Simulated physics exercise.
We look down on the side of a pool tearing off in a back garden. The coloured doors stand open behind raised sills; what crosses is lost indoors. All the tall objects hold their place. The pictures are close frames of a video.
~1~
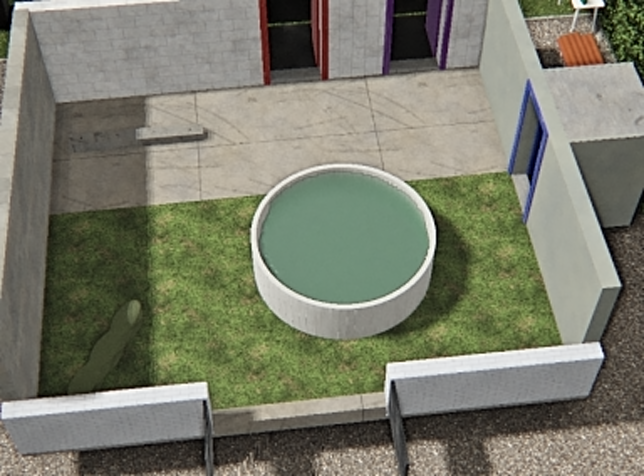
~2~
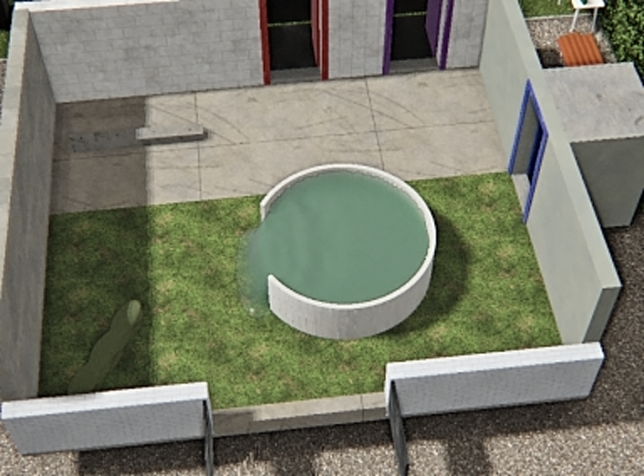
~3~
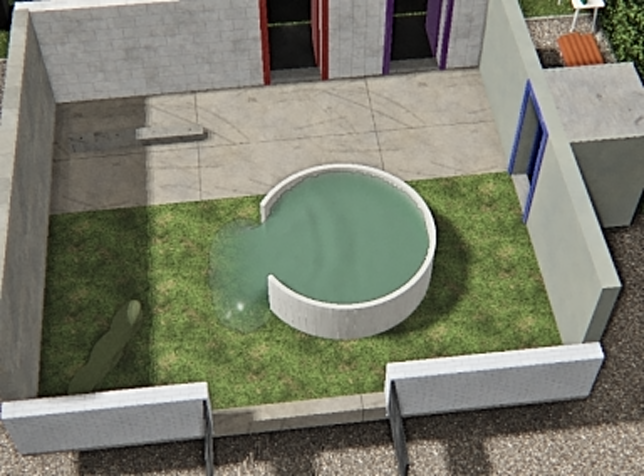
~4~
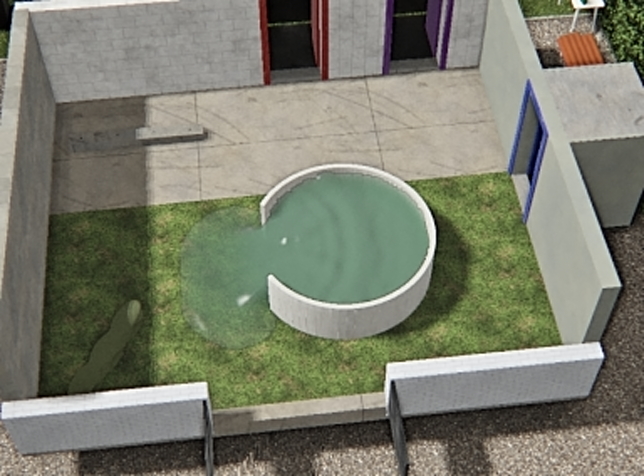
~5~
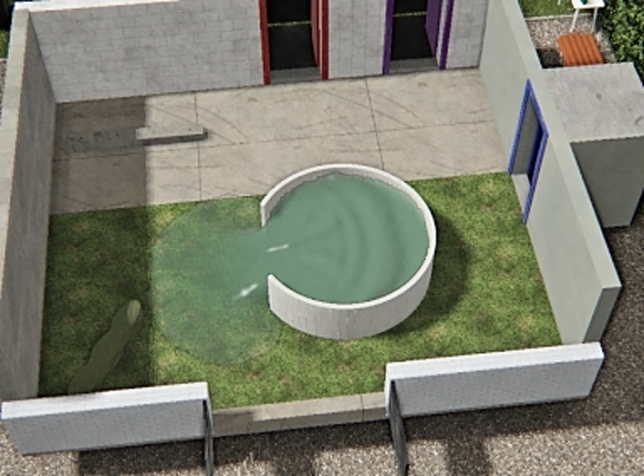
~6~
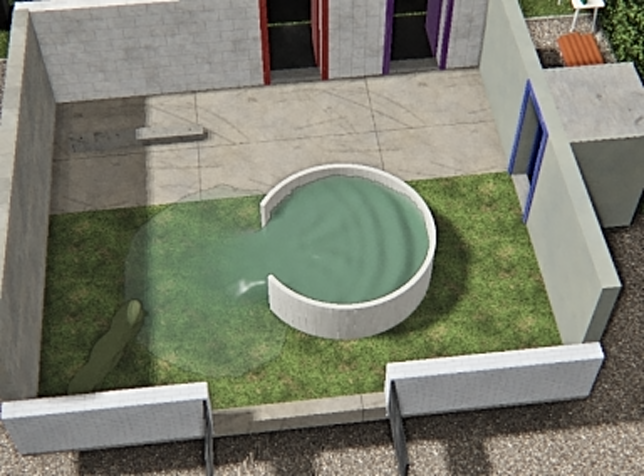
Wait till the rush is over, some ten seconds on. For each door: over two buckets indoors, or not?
The purple door holds within the limit; the blue door holds within the limit; the red door holds within the limit.
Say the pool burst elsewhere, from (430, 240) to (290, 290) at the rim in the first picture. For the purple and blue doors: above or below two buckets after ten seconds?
The purple door lets more in, the blue door floods.
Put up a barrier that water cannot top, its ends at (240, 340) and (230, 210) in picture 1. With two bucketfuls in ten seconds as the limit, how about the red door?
Then: Red lets more in.
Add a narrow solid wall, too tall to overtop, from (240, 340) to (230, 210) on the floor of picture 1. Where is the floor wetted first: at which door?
It is the red door.
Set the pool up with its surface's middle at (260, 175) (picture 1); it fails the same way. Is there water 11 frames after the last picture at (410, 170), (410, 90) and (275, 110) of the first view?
In turn: Dry, clear, no water.
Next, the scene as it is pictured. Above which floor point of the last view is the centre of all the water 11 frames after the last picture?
Close to (241, 272).
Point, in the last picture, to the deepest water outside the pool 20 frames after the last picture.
I would point to (37, 428).
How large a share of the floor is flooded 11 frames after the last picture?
Near 35 in a hundred.
A moment on, water covers 30 % of the floor; the purple door not reached, the blue door not reached, the red door not reached.
Next, water covers 35 % of the floor; the purple door not reached, the blue door not reached, the red door not reached.
Then, water covers 45 % of the floor; the purple door not reached, the blue door not reached, the red door not reached.
Later, water covers 65 % of the floor; the purple door not reached, the blue door not reached, the red door wet at the sill, nothing in.
In the end, water covers 90 % of the floor; the purple door wet at the sill, nothing in, the blue door wet at the sill, nothing in, the red door wet at the sill, nothing in.
